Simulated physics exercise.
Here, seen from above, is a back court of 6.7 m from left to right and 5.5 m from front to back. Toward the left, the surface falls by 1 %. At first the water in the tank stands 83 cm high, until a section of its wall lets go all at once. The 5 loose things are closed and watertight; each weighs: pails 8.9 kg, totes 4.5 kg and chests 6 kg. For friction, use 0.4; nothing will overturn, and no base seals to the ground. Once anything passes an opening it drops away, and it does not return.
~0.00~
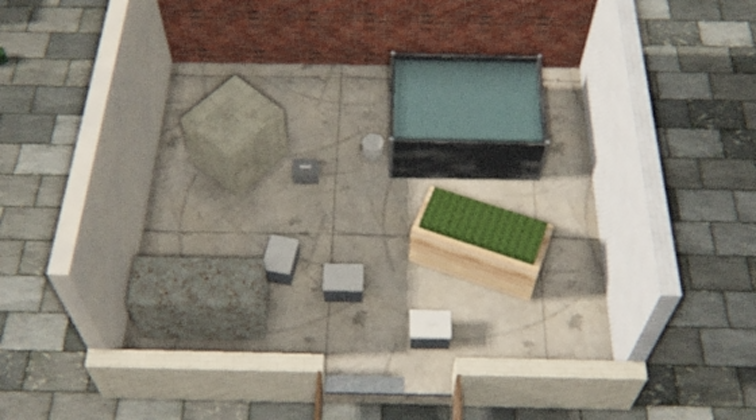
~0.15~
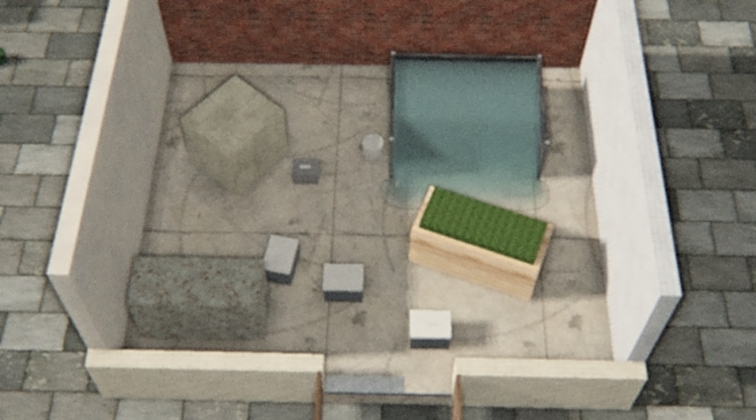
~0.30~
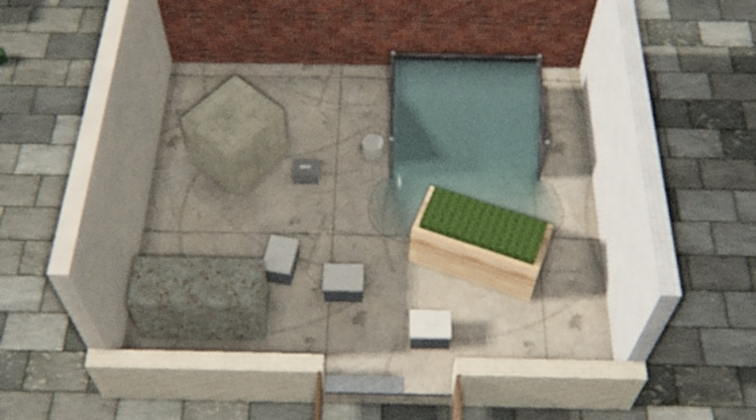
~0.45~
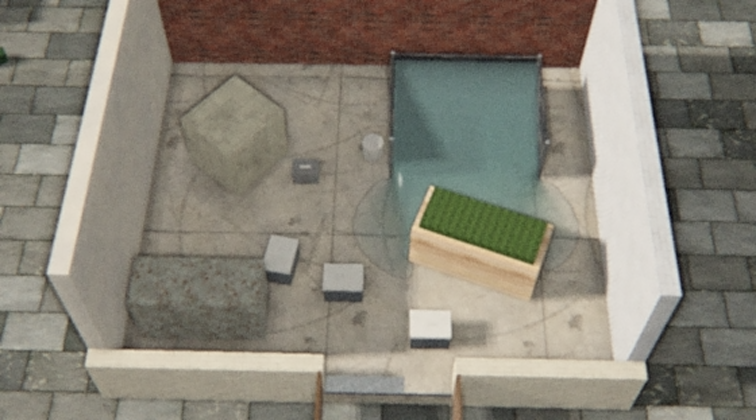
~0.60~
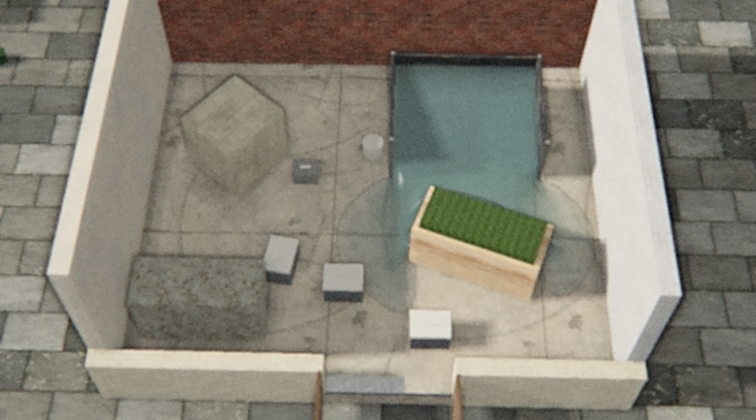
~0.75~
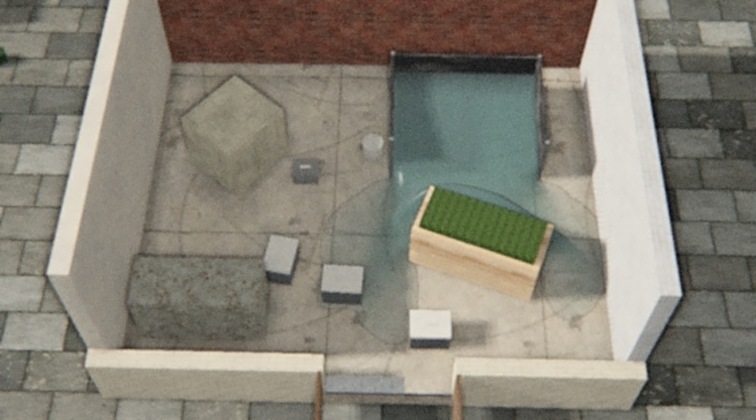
Water pouring from an open-fronted tank in a walled court, spreading around a grass-topped planter while small grey blocks stay put.
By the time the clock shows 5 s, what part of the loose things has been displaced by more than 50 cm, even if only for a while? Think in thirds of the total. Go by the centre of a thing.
From a third up to two thirds.
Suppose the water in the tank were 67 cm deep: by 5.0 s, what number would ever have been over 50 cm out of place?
In that case the number is 3.
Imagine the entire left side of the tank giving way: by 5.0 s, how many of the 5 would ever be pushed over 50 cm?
In that case the number is 5.
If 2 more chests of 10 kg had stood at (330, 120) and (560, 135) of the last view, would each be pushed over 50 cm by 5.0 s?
Taking them in turn, the first is below the mark and the second above the mark.
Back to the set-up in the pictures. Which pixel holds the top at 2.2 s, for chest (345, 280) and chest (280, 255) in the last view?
About (272, 334) for the first and (164, 251) for the second.
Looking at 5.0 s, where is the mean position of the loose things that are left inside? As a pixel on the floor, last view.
Around (259, 220).
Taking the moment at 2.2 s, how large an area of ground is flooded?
About 23 m2.
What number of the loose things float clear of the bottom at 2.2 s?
I get 2.
After 1.1 s 1 of 5 are over 50 cm from their spots; 0 afloat.
After 2.2 s 2 of 5 are over 50 cm from their spots; 2 afloat.
After 3.5 s 3 of 5 are over 50 cm from their spots; 3 afloat.
After 5.0 s 3 of 5 are over 50 cm from their spots, and 3 have been at some point; 3 afloat.
